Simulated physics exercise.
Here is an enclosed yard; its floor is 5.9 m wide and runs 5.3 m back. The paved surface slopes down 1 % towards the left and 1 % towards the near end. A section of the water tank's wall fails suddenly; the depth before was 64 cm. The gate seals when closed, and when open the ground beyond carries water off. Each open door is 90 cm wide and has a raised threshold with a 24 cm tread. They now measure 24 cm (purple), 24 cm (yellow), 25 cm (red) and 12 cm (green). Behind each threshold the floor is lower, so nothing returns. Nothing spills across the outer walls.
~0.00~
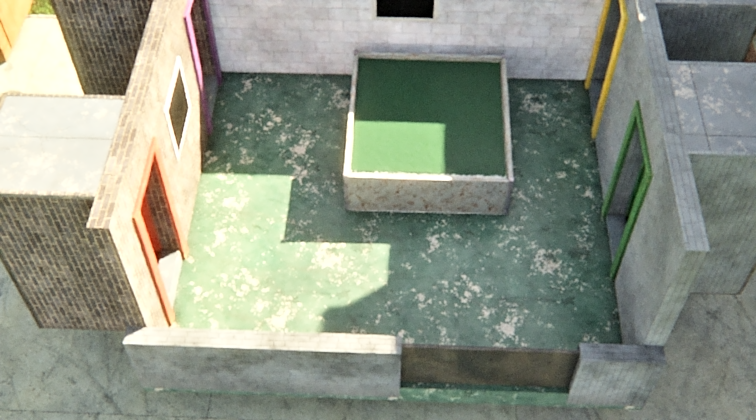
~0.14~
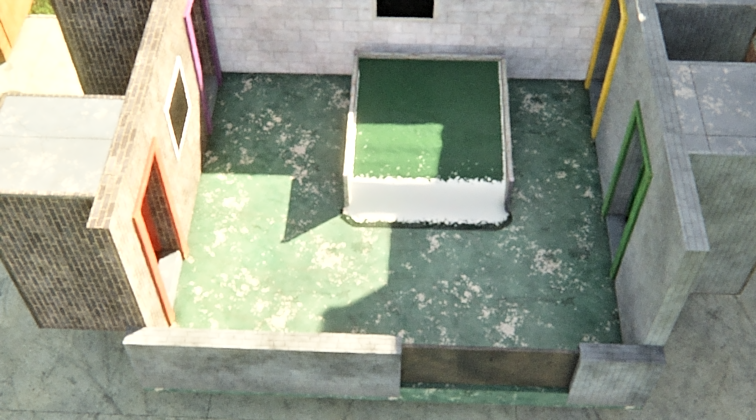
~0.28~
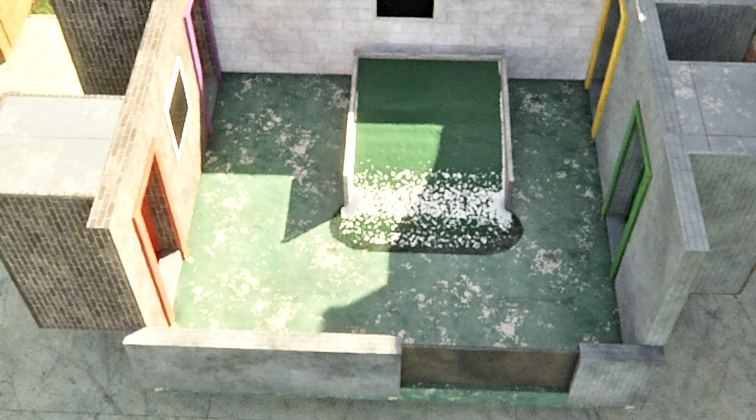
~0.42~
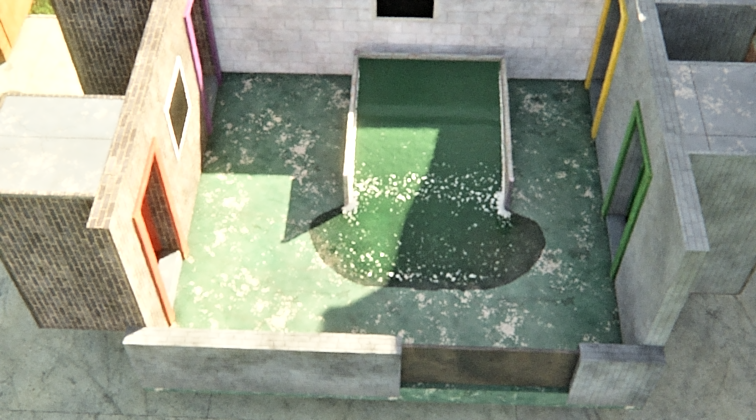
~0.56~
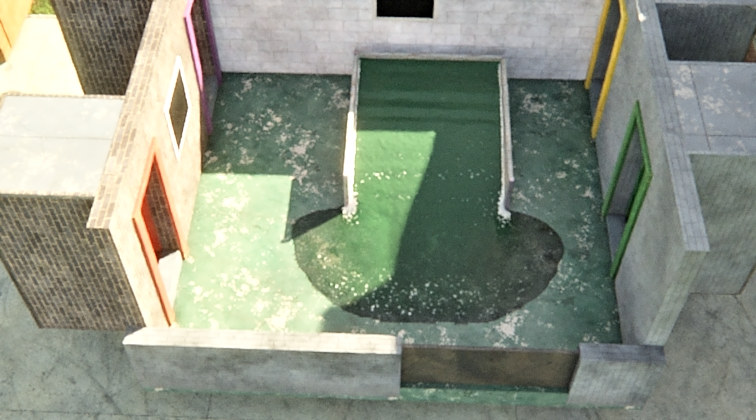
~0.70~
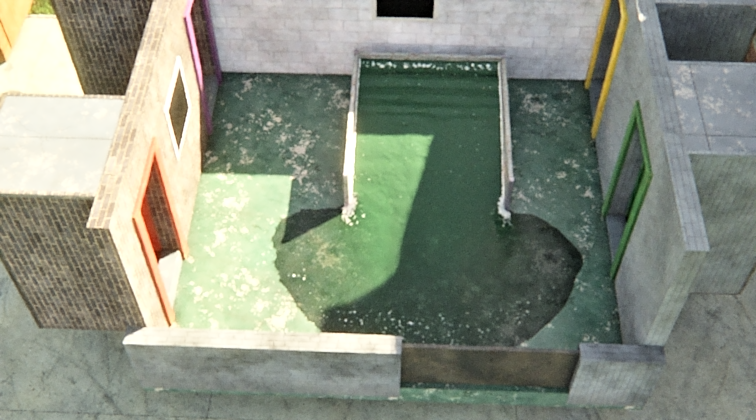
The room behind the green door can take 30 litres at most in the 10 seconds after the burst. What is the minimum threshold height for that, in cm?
Some 7.5 cm above the ground.
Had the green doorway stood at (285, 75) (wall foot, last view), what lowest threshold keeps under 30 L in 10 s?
About 14.5 cm.
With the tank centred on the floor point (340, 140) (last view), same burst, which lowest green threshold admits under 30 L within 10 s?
About 9.0 cm.
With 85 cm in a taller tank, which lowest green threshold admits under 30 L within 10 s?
About 11.5 cm.
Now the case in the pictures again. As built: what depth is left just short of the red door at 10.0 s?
About 16.0 cm.
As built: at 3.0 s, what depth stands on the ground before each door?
Depths in cm: Purple 0, yellow 0, red 28, green 12.
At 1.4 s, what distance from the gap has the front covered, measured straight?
Some 3.6 m out.
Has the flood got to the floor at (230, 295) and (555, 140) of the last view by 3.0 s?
In turn: Wet, dry.
After 1.4 s water covers 45 % of the floor, deepest (42 cm) near (417, 358); it has not reached the green door.
After 3.0 s water covers 55 % of the floor, deepest (44 cm) near (177, 363); 12 cm at the green door, 0 litres in over its 12 cm threshold.
After 10.0 s water covers 95 % of the floor, deepest (20 cm) near (163, 362); 10 cm at the green door, 2 litres in over its 12 cm threshold.
At the green door as built, the water arrived by 2.0 s and peaked near 13 cm at 4.2 s.
Run again over the same 10 s with other heights there, 42 litres in over 6.5 cm, 16 litres over 9 cm. The limit of 30 litres is kept from about 7.5 cm up.
